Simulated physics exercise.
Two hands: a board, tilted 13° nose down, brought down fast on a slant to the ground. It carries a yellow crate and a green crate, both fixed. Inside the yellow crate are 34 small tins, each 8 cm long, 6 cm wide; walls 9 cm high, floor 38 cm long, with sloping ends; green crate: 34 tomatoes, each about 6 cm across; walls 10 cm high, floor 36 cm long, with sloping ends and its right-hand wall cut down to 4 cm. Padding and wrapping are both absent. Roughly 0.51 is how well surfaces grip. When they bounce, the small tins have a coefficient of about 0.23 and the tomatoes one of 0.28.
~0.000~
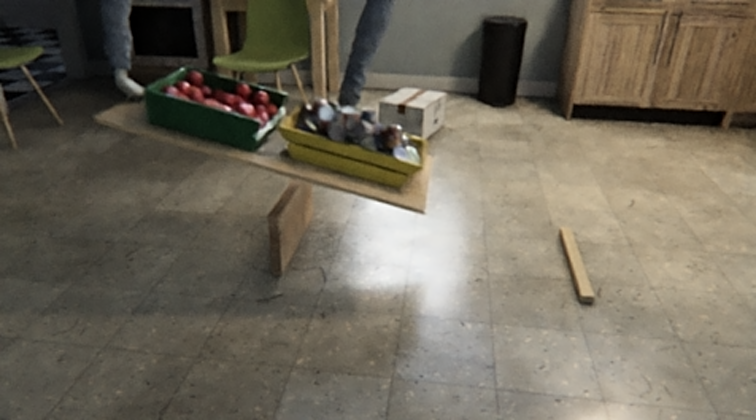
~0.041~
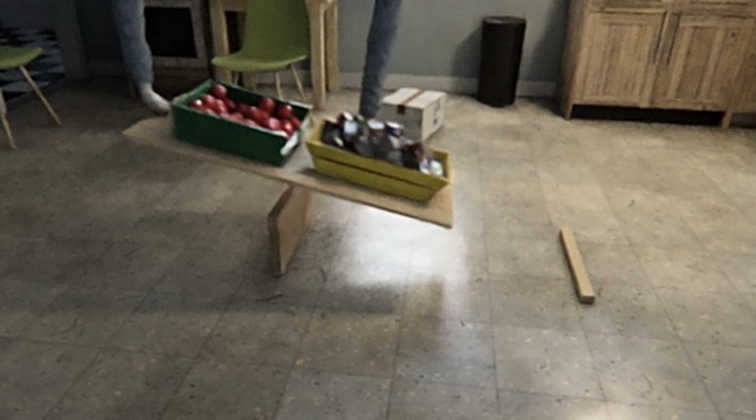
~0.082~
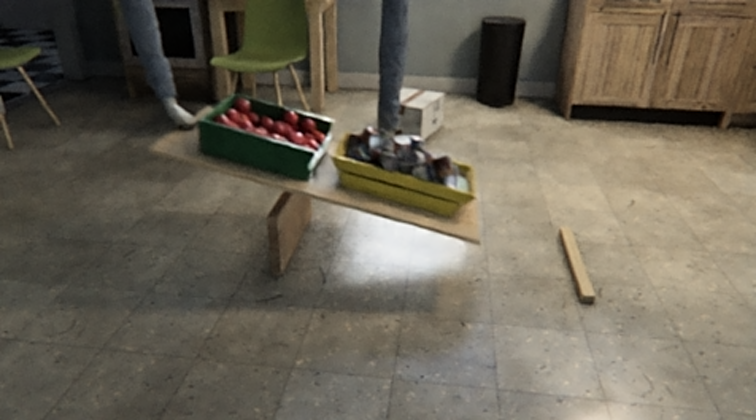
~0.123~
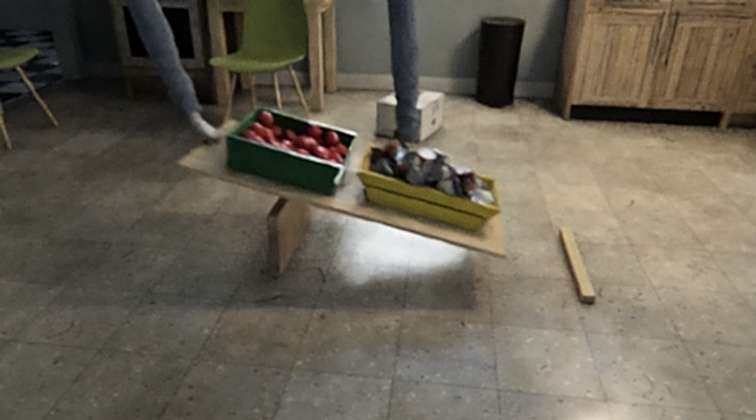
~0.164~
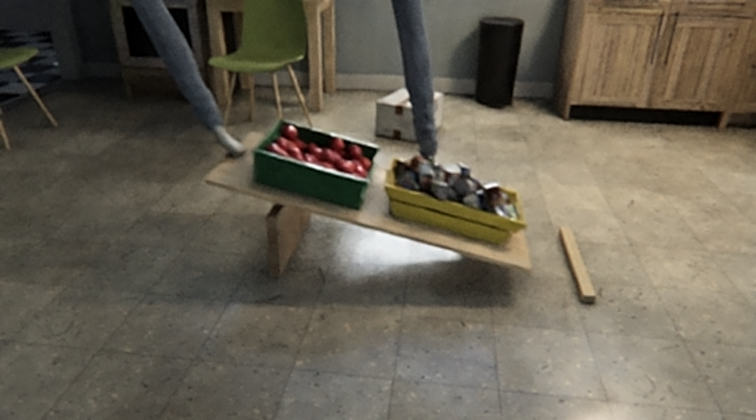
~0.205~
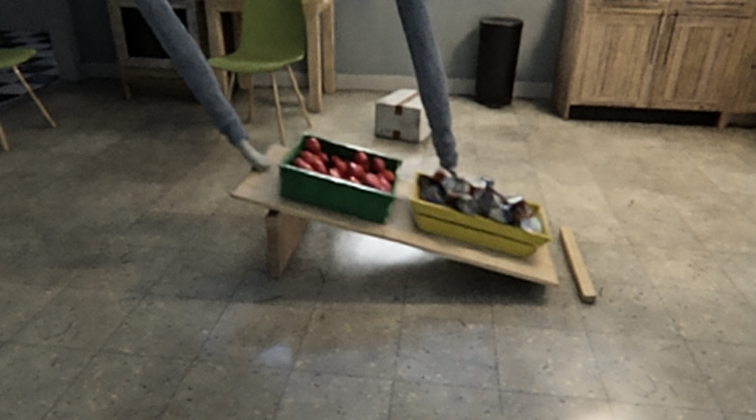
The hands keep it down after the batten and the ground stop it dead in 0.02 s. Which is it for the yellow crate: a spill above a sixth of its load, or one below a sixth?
Above a sixth.
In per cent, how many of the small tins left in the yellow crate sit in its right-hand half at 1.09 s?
That comes to roughly 80 in a hundred.
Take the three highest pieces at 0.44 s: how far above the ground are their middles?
Roughly 30 cm.
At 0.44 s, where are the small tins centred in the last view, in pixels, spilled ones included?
Centre: About (542, 225) px.
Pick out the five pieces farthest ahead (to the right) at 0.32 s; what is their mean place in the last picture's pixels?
Centre approx. at (571, 223) px.
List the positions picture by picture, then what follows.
In the first picture (each is followed by its nearest rim corner in this view; the camera moves round a little), yellow crate, (422, 165); green crate, (261, 121); 64 cm from landing; none out.
In the second picture, yellow crate, (448, 180); green crate, (289, 136); 53 cm from landing.
In the third picture, yellow crate, (474, 195); green crate, (316, 152); 43 cm from landing.
In the fourth picture, yellow crate, (499, 209); green crate, (342, 167); 32 cm from landing.
In the fifth picture, yellow crate, (525, 223); green crate, (369, 181); 21 cm from landing.
In the sixth picture, yellow crate, (550, 237); green crate, (396, 196); 11 cm from landing; none out.
After 0.24 s, it lands.
After 0.32 s, yellow crate 34 in, 0 out and green crate 34 in, 0 out.
After 0.44 s, yellow crate 25 in, 9 out and green crate 30 in, 4 out.
After 0.66 s, yellow crate 23 in, 11 out and green crate 27 in, 7 out.
Final count (at 1.09 s), yellow crate 23 in, 11 out and green crate 26 in, 8 out. Asked share, 11 of 34, 32 per cent.
